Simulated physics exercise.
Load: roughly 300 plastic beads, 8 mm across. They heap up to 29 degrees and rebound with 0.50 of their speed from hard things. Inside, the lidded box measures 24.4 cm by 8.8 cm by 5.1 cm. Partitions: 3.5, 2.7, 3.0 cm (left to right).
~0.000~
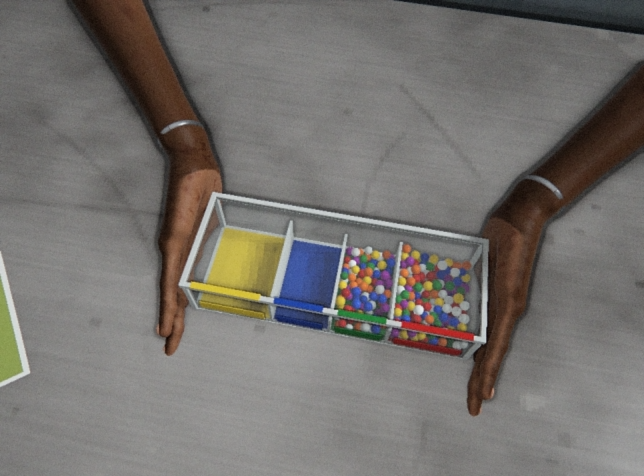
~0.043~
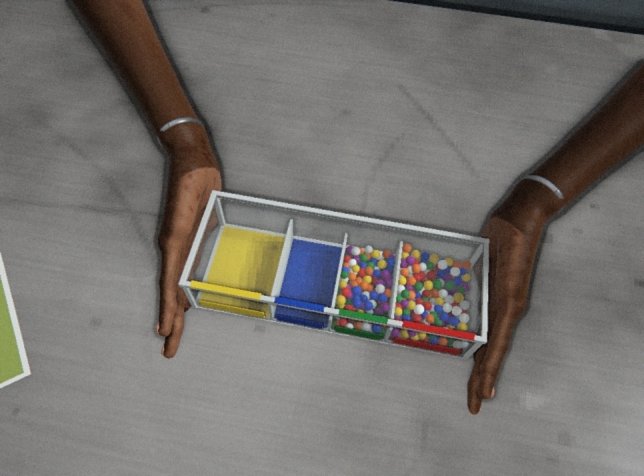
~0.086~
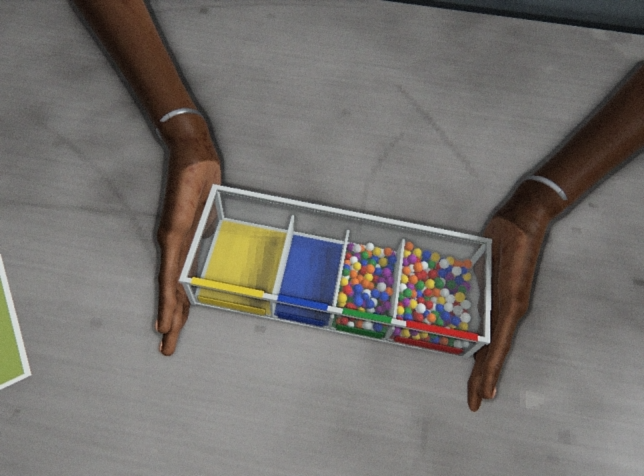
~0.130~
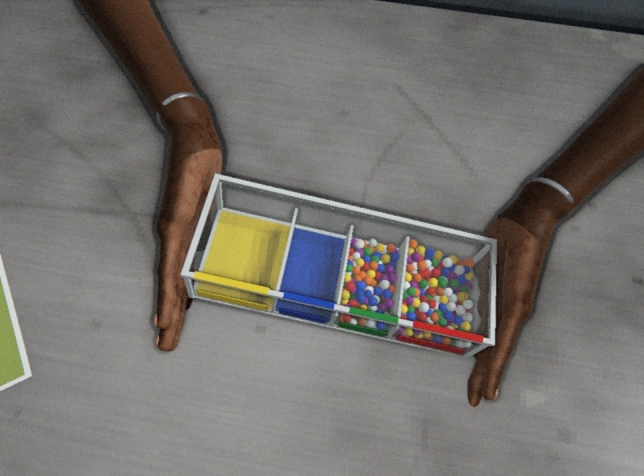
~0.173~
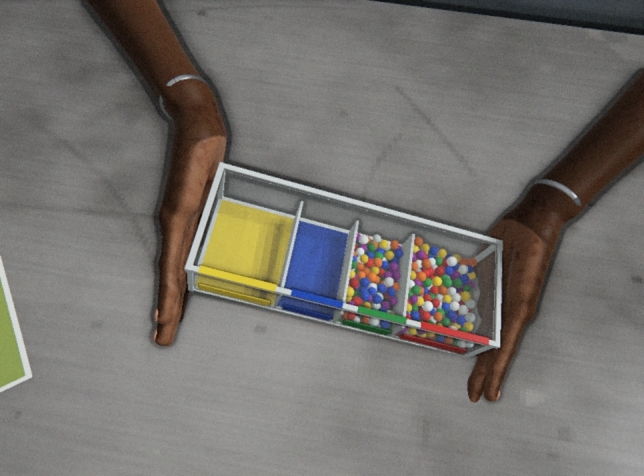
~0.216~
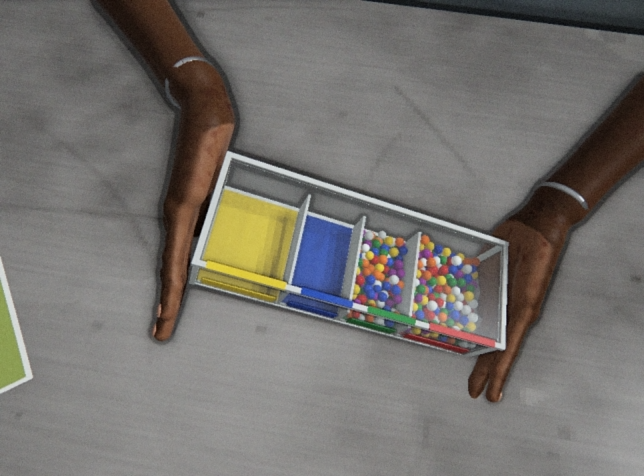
The footage shows two hands holding a clear box with yellow, blue, green and red sections, multicoloured beads filling the two on the right. The hands gradually tilt the box, raising its left end while the right front corner stays lowest.
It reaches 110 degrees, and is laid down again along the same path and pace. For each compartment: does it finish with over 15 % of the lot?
Red: Over, blue: Under, green: Under, yellow: Under.
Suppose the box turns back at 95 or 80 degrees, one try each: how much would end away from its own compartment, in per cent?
Some 20 and 5 per cent.
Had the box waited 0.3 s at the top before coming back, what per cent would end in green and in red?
Then: Green 5; red 95.
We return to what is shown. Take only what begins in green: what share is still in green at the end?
About 20 per cent.
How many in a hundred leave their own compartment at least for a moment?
About 25 per cent.
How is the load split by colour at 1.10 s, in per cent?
Red 85; blue 0; green 15; yellow 0.
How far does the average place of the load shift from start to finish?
About 2.0 cm.
After 1.10 s, tilt 110 degrees; red 85 %, green 15 %.
After 1.68 s, tilt 49 degrees; red 95 %, green 5 %.
Then, at 2.32 s, tilt 0 degrees; red 95 %, green 5 %.
In the end, at 2.7 s, red 95 %, blue 0 %, green 5 %, yellow 0 %.
